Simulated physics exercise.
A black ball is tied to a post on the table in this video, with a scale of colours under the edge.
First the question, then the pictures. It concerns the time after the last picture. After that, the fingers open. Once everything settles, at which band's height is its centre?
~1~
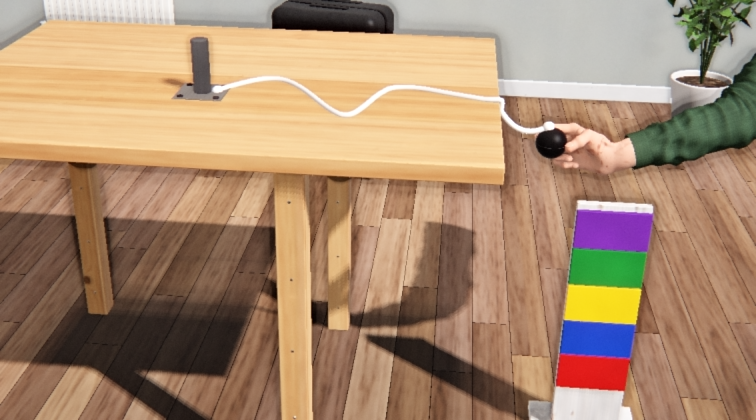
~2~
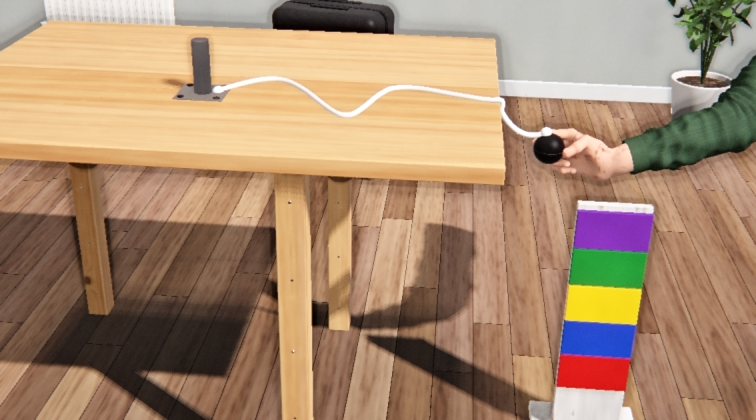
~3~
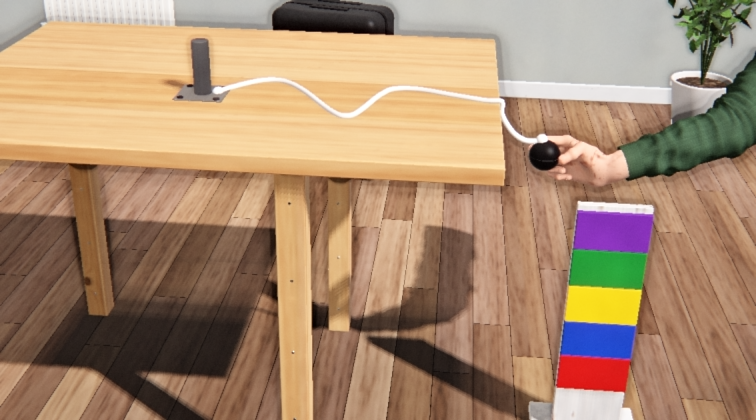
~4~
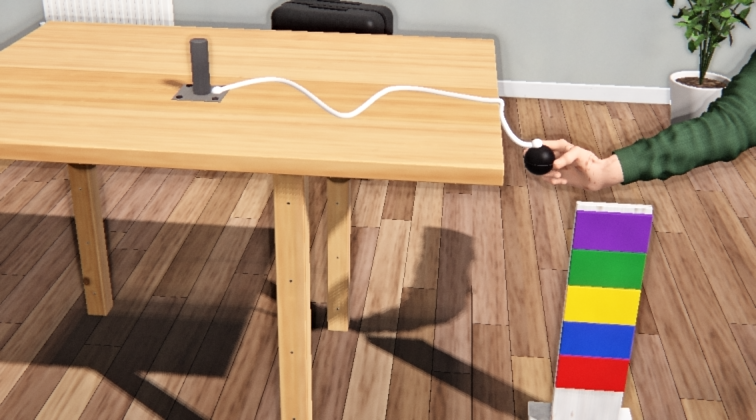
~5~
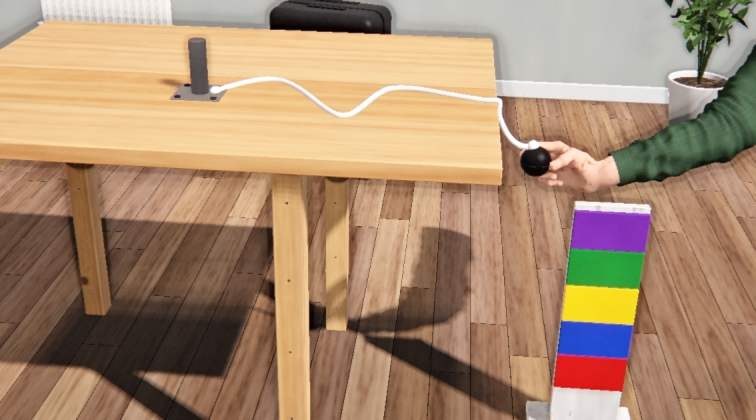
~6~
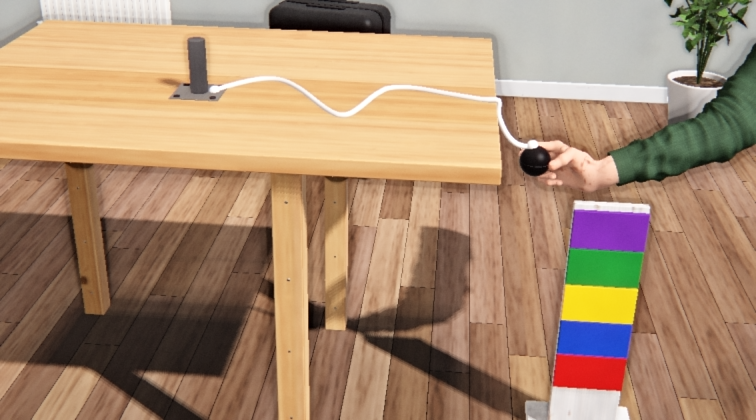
Its centre settles level with the yellow band.
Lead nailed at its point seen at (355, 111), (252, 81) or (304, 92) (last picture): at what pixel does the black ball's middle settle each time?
Roughly (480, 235), (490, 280) and (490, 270).
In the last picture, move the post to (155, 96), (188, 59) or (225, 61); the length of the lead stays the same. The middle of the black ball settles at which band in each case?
Going case by case, it's green, green and finally yellow.
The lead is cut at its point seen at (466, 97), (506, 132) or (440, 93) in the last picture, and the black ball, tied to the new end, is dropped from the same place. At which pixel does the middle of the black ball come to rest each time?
Try by try: (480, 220), (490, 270) and (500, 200).
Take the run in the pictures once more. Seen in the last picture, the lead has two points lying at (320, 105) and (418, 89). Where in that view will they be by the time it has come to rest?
First near (382, 99), second near (495, 158).
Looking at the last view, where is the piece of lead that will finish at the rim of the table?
That spot is near (379, 93).
A little later, ball near (516, 259); level with green.
Next, ball near (455, 300); level with yellow.
Later still, ball near (498, 301); level with yellow.
When it is over, ball near (487, 303); level with yellow. Its centre hangs level with the yellow band.
